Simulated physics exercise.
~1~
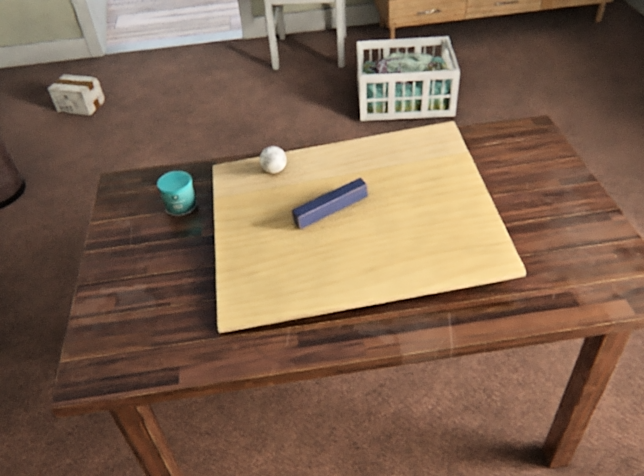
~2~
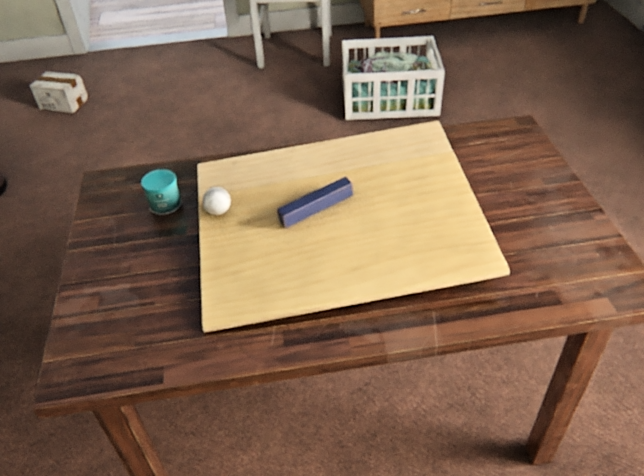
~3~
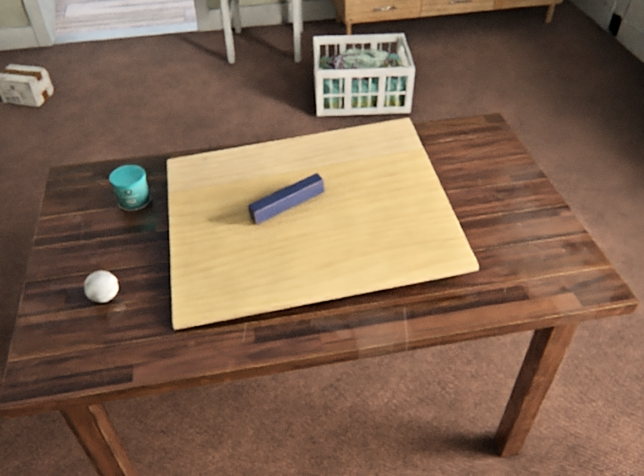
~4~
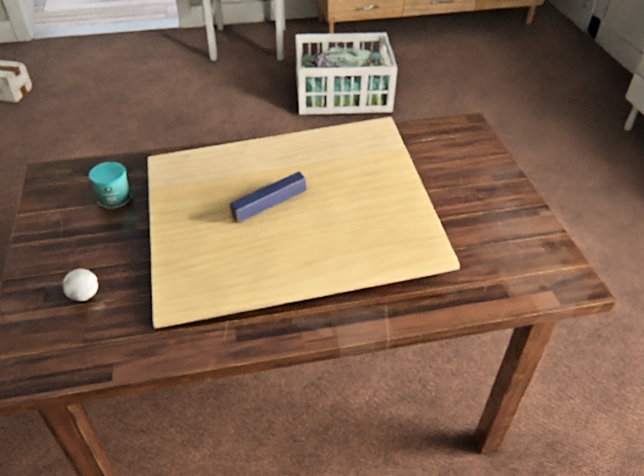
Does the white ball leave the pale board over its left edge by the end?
Yes, the white ball goes over the left edge of the board and ends up on the dark tabletop beside it.
